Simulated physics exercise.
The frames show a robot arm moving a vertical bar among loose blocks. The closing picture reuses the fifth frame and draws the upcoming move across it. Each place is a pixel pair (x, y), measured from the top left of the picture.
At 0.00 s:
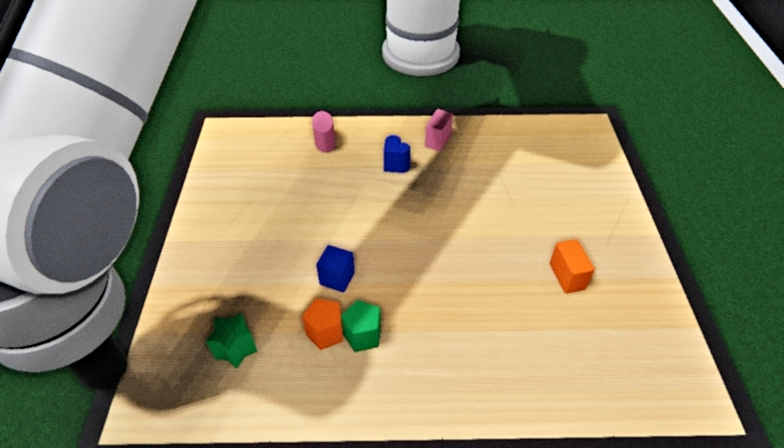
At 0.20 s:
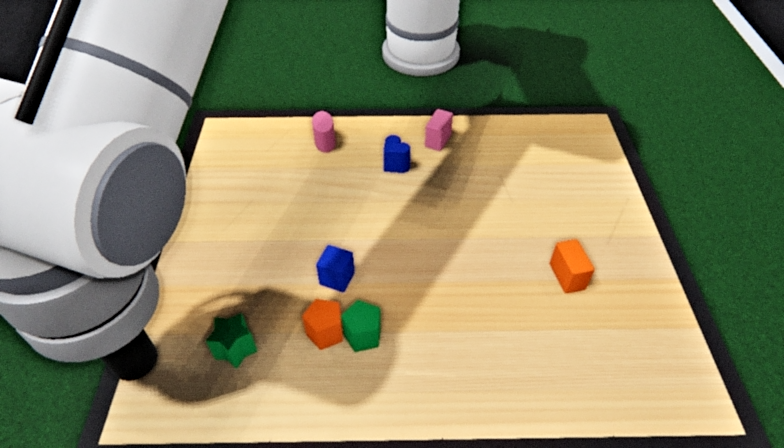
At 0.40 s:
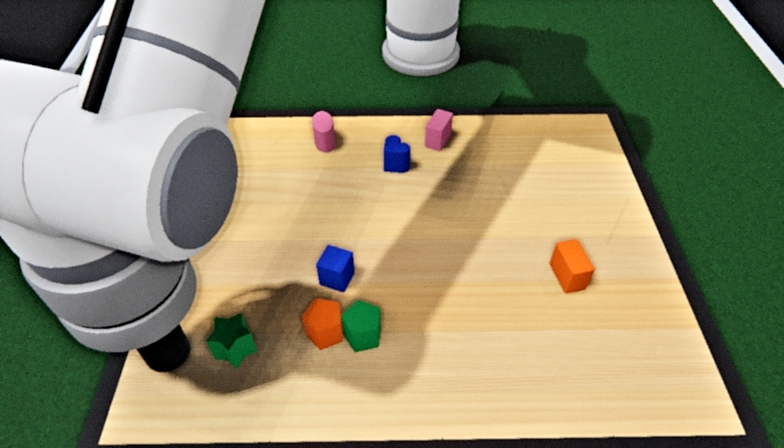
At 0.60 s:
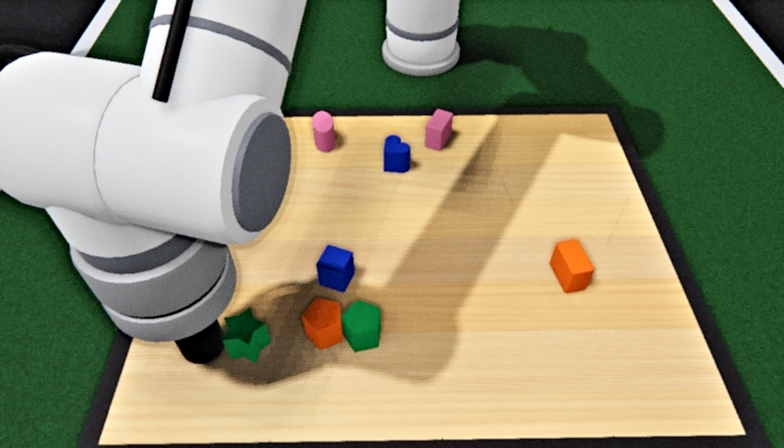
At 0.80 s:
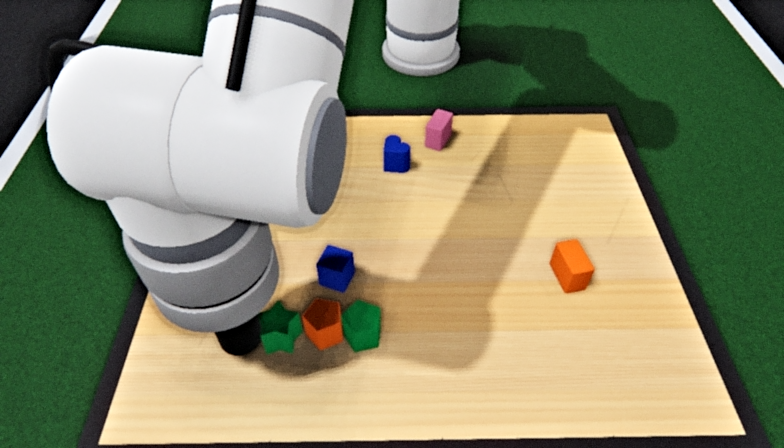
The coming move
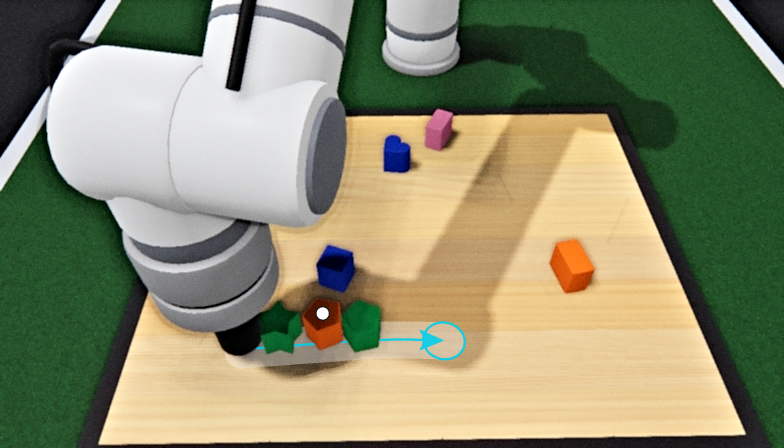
A large white robot arm reaches over the left side of a pale wooden board on a green surface, seen from above by a still camera. Blue, orange and green blocks sit near the middle, two pink ones and a blue one at the back, an orange one at right. The arm glides right, its black tip meeting the green star-shaped block and pushing it toward the orange pentagonal one.
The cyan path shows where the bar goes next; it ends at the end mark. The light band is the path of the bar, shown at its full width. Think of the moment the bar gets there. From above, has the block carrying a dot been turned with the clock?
My answer is yes.
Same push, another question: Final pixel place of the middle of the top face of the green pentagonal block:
The point I'd pick in the picture is (479, 303).
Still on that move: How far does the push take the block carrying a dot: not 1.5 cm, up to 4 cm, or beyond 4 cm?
It slides well over 4 cm.
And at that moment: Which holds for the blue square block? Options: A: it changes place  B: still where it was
Option B.
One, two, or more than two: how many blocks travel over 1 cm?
I'd say three or more blocks get shifted by more than about 1 cm.
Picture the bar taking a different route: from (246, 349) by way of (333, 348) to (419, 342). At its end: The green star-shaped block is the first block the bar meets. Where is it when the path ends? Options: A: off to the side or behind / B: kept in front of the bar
A.
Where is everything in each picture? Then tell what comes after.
In the first picture, bar's lower end (105, 369); green star-shaped block (228, 330); orange pentagonal block (323, 313); blue square block (335, 258); green pentagonal block (362, 316).
In the second picture, bar (135, 361); blocks still.
In the third picture, bar (168, 353); blocks still.
In the fourth picture, bar (204, 345); green star-shaped block (242, 326).
In the fifth picture, bar (241, 337); green star-shaped block (276, 319); orange pentagonal block (323, 313); blue square block (335, 258); green pentagonal block (362, 316).
Drawn move, from (246, 349) through (313, 344) and (378, 340) to (444, 340); the dot is on the orange pentagonal block.
The first path, step by step. One third of the way, bar (311, 332); green star-shaped block (328, 297), turned 45° anticlockwise; orange pentagonal block (367, 296), turned 40° clockwise; green pentagonal block (397, 316), turned 30° clockwise.
Two thirds of the way, bar (380, 328); green star-shaped block (338, 291), turned 85° anticlockwise; orange pentagonal block (381, 288), turned 20° clockwise; green pentagonal block (417, 312), turned 20° clockwise.
At the end, bar (446, 328); green star-shaped block (338, 291), turned 85° anticlockwise; orange pentagonal block (382, 288), turned 20° clockwise; blue square block still; green pentagonal block (479, 303), turned 15° anticlockwise.
